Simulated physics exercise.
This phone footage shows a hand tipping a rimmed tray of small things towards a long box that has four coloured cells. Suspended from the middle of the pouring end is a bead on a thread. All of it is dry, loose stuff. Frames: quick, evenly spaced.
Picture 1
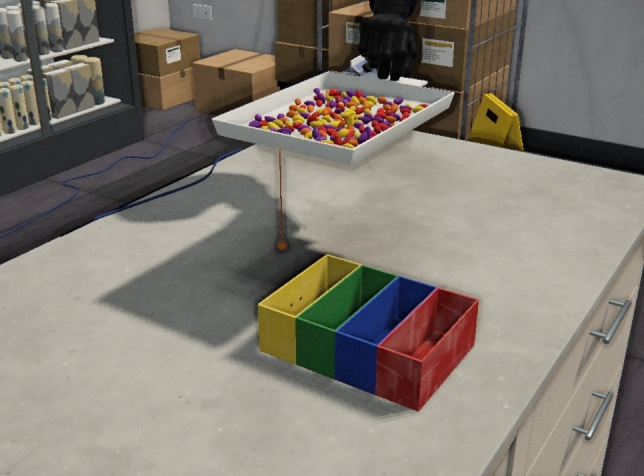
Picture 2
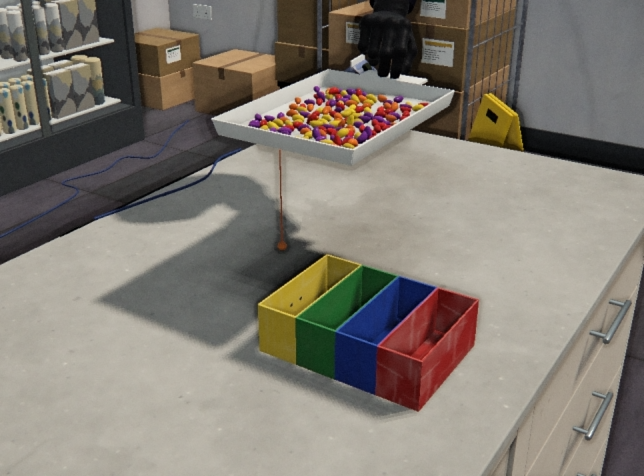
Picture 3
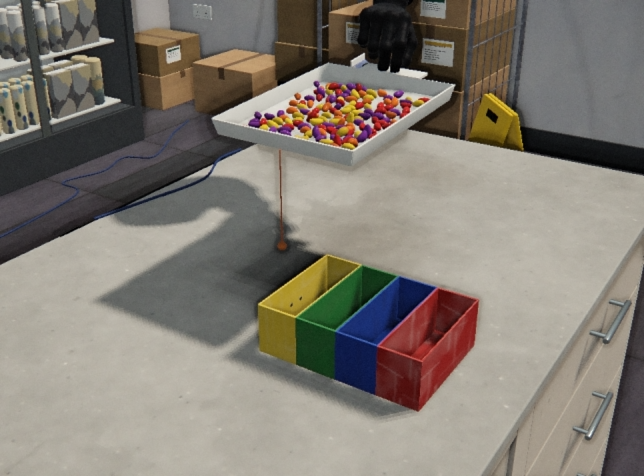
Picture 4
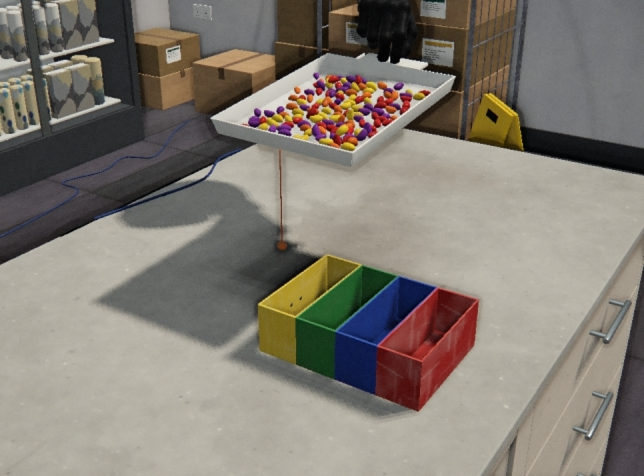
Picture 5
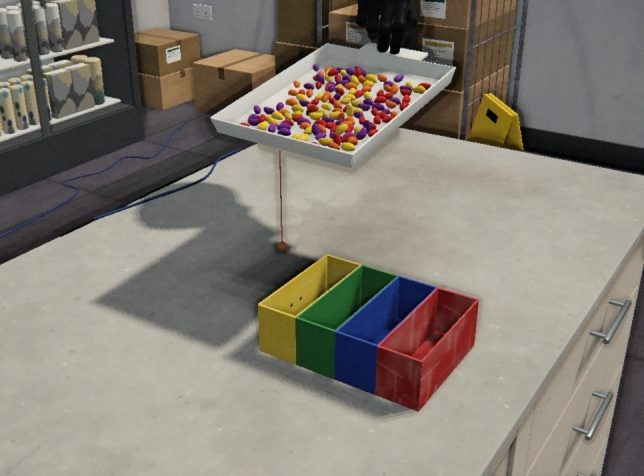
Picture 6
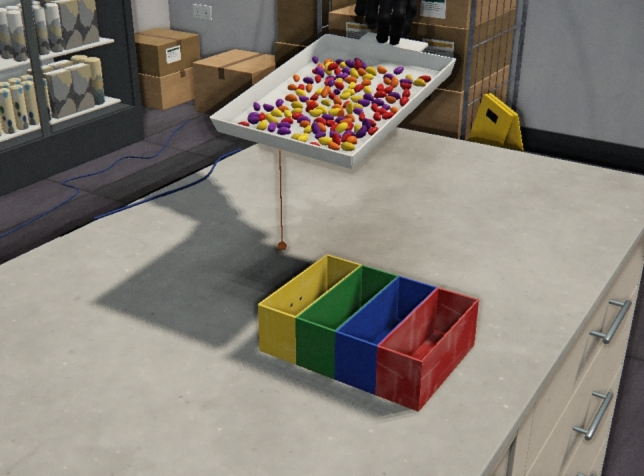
Gloved black hand slowly tilting a white tray of colourful jelly beans above a box with yellow, green, blue and red cells.
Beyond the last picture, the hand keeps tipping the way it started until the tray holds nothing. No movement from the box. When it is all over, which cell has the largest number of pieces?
The yellow cell.
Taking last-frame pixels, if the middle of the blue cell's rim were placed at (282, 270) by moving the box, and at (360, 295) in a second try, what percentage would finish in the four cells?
About 60 % and 80 %.
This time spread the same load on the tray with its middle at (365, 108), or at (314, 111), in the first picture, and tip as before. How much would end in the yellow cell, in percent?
First about 40, then 30 per cent.
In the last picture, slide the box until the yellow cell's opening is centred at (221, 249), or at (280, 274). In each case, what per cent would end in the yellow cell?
It would be roughly 0 per cent, followed by roughly 20 per cent.
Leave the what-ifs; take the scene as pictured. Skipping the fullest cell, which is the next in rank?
The answer is that green cell.
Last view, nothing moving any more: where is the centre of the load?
The centre comes to rest close to (297, 333).
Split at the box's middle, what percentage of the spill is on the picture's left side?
Around 100 %.
Just after the last frame, tray tipped steeply; every one on the tray.
A moment on, tray tipped right over; roughly half on the tray; about a tenth in the green cell; about a tenth in the yellow cell; roughly a third falling or outside the box.
Further on, tray tipped past a quarter turn; roughly a third in the yellow cell; roughly a quarter in the green cell; just a few in the blue cell; roughly a third falling or outside the box.
When it is over, tray tipped past a quarter turn; roughly a third in the yellow cell; roughly a quarter in the green cell; just a few in the blue cell; not one in the red cell; roughly a third outside the box.
